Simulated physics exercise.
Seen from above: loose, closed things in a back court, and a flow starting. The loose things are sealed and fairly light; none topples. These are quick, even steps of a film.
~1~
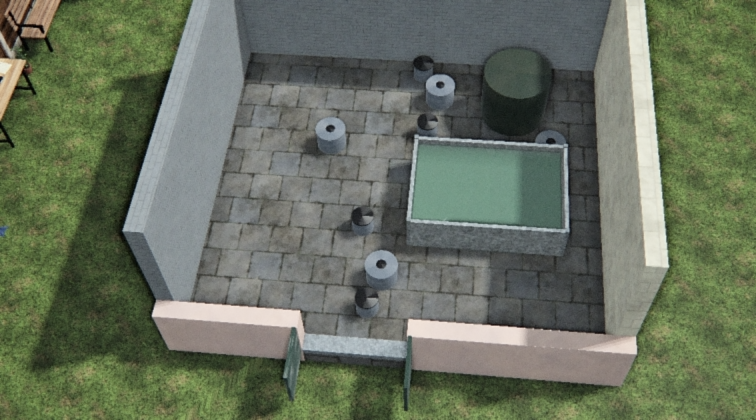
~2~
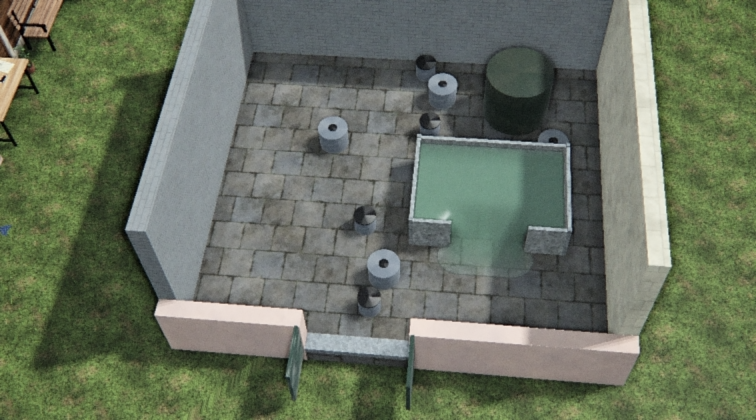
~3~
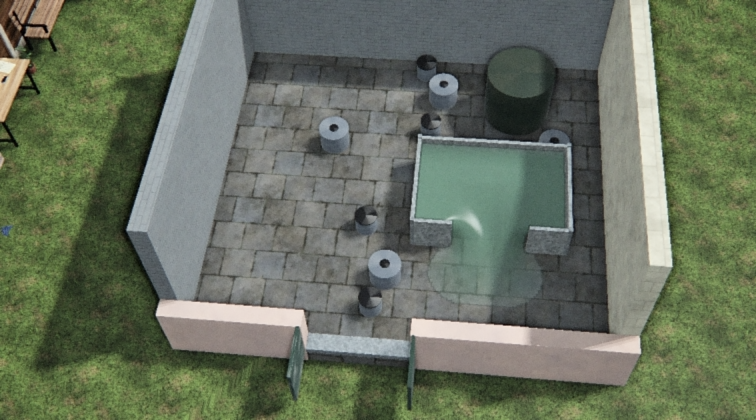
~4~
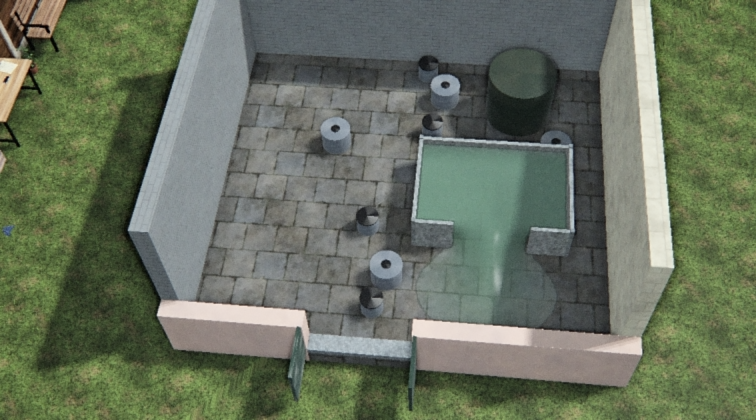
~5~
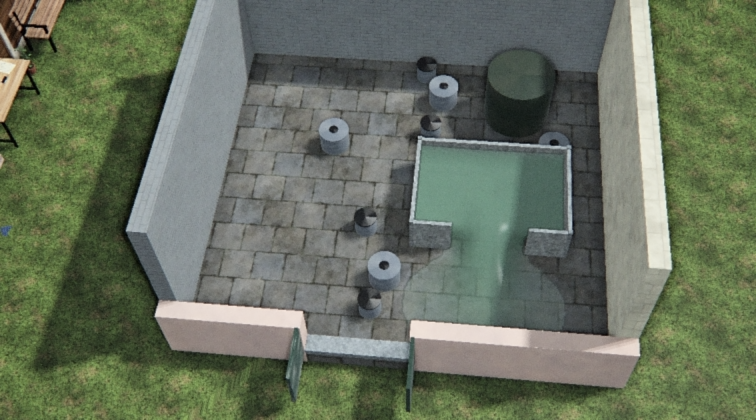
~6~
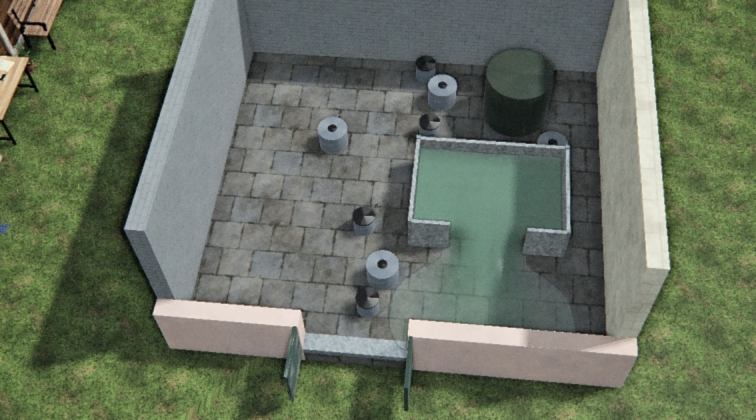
Green water poured out through a gap that opened in the front wall of a rectangular tub and fanned across the paved courtyard toward the low pink wall, while the round blocks stayed put.
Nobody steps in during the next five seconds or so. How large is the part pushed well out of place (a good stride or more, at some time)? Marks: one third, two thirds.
It is under a third.
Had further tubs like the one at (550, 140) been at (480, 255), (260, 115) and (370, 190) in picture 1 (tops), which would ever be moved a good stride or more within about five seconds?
One after the other: Swept aside, under that, short of that.
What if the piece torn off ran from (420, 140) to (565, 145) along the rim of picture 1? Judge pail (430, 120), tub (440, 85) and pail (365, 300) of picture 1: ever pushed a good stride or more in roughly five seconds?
As listed: Shifted that much, yes, never so far.
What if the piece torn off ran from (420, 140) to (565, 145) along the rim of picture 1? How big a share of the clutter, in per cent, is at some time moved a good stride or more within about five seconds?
I make it 60 per cent.
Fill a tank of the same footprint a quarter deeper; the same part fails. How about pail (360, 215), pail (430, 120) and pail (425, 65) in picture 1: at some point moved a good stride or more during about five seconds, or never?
In turn: No, short of that, pushed that far.
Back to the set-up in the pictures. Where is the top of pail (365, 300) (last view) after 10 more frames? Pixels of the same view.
Around (320, 257).
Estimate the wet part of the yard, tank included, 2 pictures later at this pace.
Close to 25 %.
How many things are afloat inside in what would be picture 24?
It comes to 0.
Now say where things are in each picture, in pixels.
In the first frame, a pail at (428, 121), on the bottom; a tub at (330, 129), on the bottom; 0 of 8 have shifted.
In the second frame, a pail at (430, 120), on the bottom; a tub at (333, 128), on the bottom; 0 of 8 have shifted.
In the third frame, a pail at (431, 121) rests on the ground; a tub at (334, 128), on the bottom; 0 of 8 have shifted.
In the fourth frame, a pail at (433, 121) rests on the ground; a tub at (335, 129) rests on the ground; 0 of 8 have shifted.
In the fifth frame, a pail at (431, 122) rests on the ground; a tub at (334, 130), on the bottom; 0 of 8 have shifted.
In the sixth frame, a pail at (430, 122), on the bottom; a tub at (332, 128), on the bottom; 0 of 8 have shifted.
A moment on, 0 of 8 are well off their spots; 0 afloat.
Next, 1 of 8 are well off their spots; 0 afloat.
Later, 1 of 8 are well off their spots; 0 afloat.
In the end, 1 of 8 are well off their spots, and 1 have been at some point; 0 afloat.
